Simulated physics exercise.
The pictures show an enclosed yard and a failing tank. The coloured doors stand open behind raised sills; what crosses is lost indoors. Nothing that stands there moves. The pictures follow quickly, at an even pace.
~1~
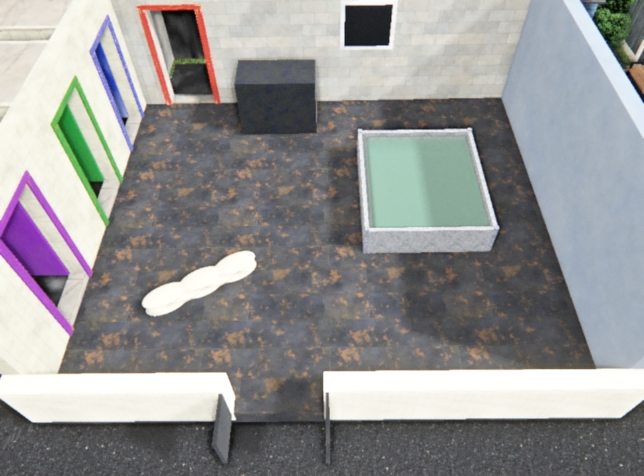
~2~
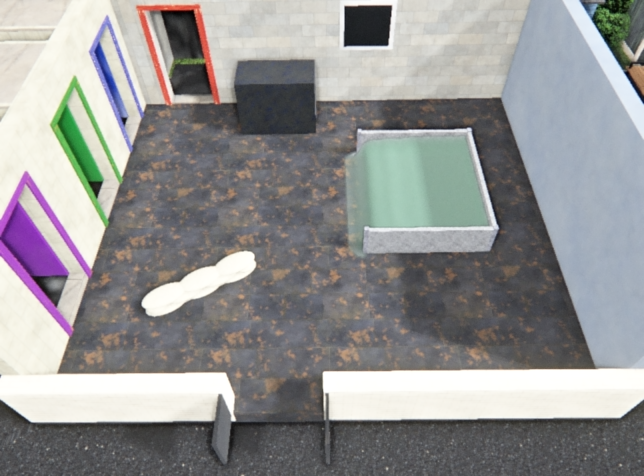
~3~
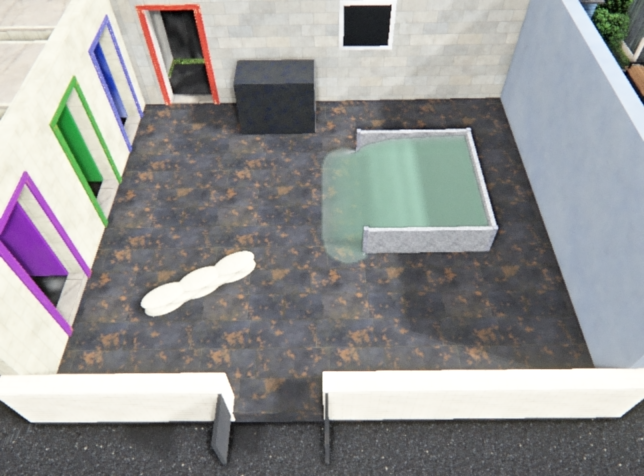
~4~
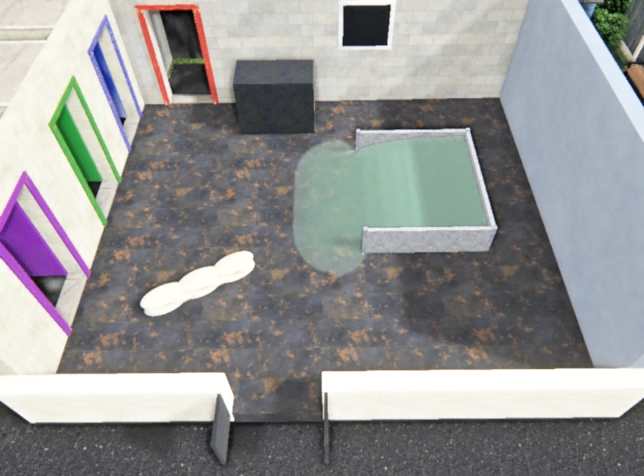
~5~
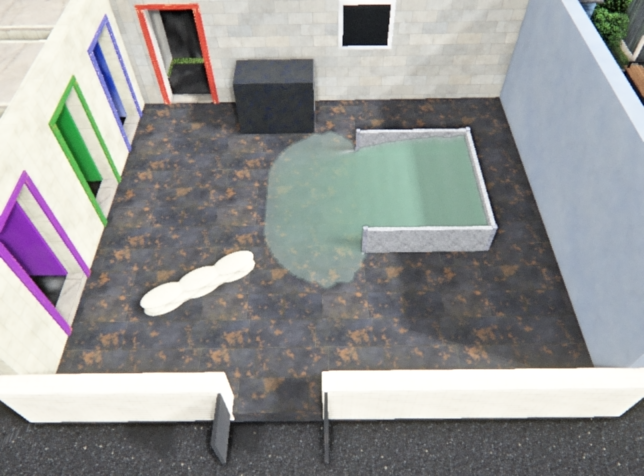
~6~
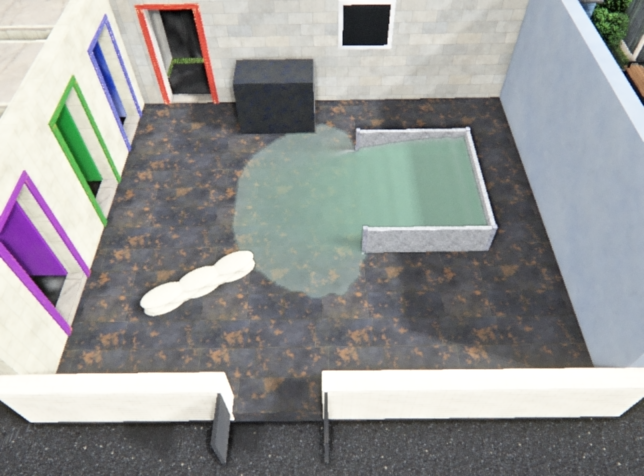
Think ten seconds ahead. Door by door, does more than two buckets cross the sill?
One by one: The red door lets in a lot; the green door lets in a lot; the purple door admits no more than that; the blue door lets in a lot.
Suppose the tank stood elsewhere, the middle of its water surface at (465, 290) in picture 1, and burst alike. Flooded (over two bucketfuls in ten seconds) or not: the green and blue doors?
My reading: Green lets less in, blue takes more.
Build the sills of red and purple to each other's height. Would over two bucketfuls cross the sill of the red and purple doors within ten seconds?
My reading: The red one lets less in, the purple one floods.
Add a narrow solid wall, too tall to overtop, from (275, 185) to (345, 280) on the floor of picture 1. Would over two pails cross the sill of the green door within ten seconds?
My reading: Green door keeps below it.
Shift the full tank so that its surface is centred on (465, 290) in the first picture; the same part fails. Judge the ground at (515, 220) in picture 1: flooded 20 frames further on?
At that place: Dry.
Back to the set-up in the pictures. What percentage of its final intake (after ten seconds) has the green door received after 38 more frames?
Near 100 in a hundred.
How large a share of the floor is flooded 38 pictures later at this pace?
Some 55 per cent.
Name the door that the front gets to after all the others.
The red one.
A moment on, water covers 30 % of the floor; the red door not reached, the green door not reached, the purple door not reached, the blue door not reached.
Next, water covers 45 % of the floor; the red door not reached, the green door under two buckets in, the purple door wet at the sill, nothing in, the blue door wet at the sill, nothing in.
Then, water covers 50 % of the floor; the red door wet at the sill, nothing in, the green door over two buckets in, the purple door wet at the sill, nothing in, the blue door over two buckets in.
Later, water covers 55 % of the floor; the red door over two buckets in, the green door far over two buckets in, the purple door wet at the sill, nothing in, the blue door far over two buckets in.
In the end, water covers 85 % of the floor; the red door over two buckets in, the green door far over two buckets in, the purple door wet at the sill, nothing in, the blue door far over two buckets in.
